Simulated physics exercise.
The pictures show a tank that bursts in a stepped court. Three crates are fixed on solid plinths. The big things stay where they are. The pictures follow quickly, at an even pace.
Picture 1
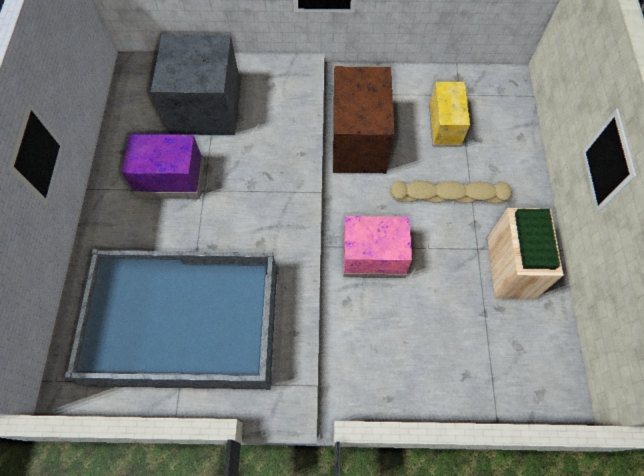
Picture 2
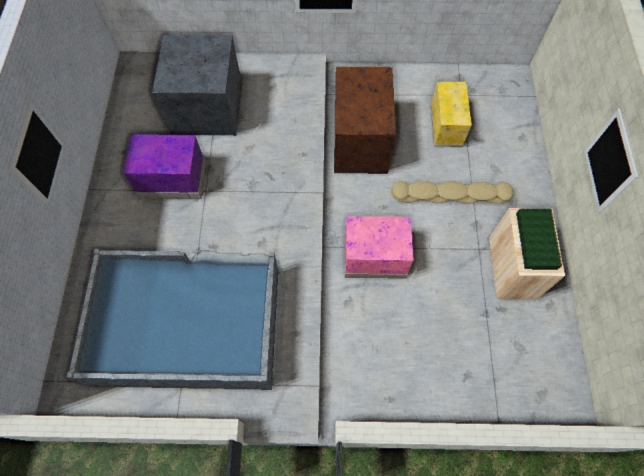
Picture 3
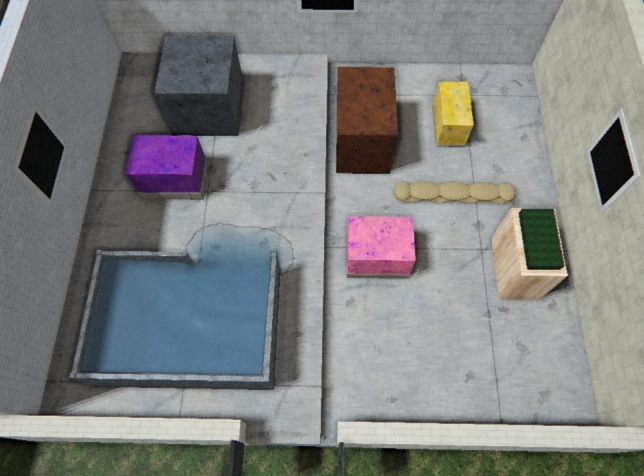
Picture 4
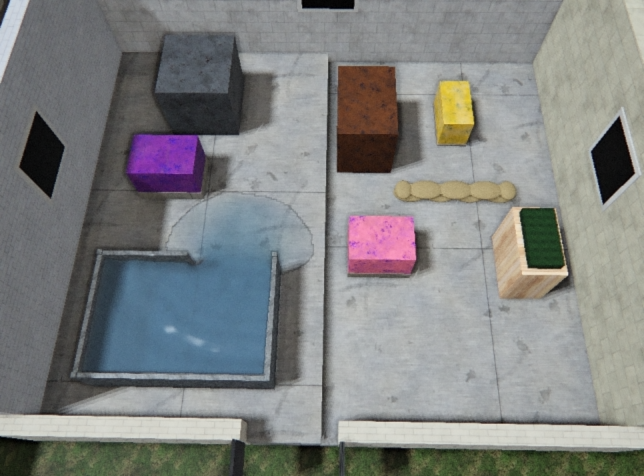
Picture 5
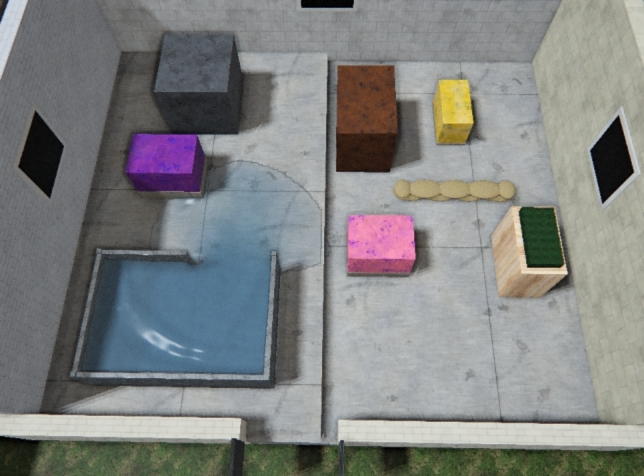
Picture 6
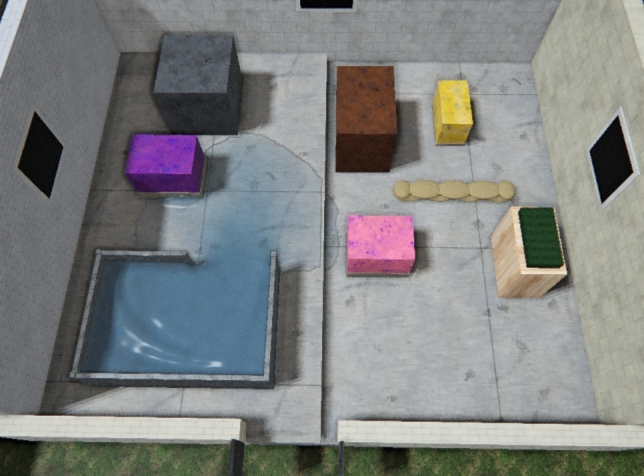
At first, the water in the tank lies still in a walled court set with coloured blocks. Then a gap opens in the tank's far side and water pours out, fanning across the pale floor in a widening sheet that spreads to the purple block and the step along the middle.
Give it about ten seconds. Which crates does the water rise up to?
One by one: The pink crate stays dry; the yellow crate gets wet; the purple crate stays dry.
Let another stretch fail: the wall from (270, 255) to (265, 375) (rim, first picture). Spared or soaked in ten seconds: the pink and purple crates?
Pink takes water, purple escapes it.
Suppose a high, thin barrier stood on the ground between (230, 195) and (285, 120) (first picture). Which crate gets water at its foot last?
That is the yellow one.
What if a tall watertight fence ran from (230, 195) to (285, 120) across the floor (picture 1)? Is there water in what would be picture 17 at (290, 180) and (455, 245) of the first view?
As listed: Under water, clear.
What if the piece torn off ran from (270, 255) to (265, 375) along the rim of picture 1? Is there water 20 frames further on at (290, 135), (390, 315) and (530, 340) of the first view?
In that order: No water, flooded, awash.
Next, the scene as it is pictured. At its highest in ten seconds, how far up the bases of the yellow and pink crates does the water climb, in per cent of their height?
Roughly 240 per cent, then 60 per cent.
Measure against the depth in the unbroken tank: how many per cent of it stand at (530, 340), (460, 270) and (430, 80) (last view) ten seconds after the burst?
In turn 4, 6 and 12 in a hundred.
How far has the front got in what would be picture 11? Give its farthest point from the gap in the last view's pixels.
Close to (298, 56).
A moment on, water covers 25 % of the floor; the pink crate water round its plinth, the yellow crate not reached, the purple crate water round its plinth.
Next, water covers 35 % of the floor; the pink crate water round its plinth, the yellow crate water round its plinth, the purple crate water round its plinth.
Then, water covers 55 % of the floor; the pink crate water round its plinth, the yellow crate water round its plinth, the purple crate water round its plinth.
Later, water covers 75 % of the floor; the pink crate water round its plinth, the yellow crate water round its plinth, the purple crate water round its plinth.
In the end, water covers 90 % of the floor; the pink crate stayed above the water, the yellow crate was topped, the purple crate stayed above the water.
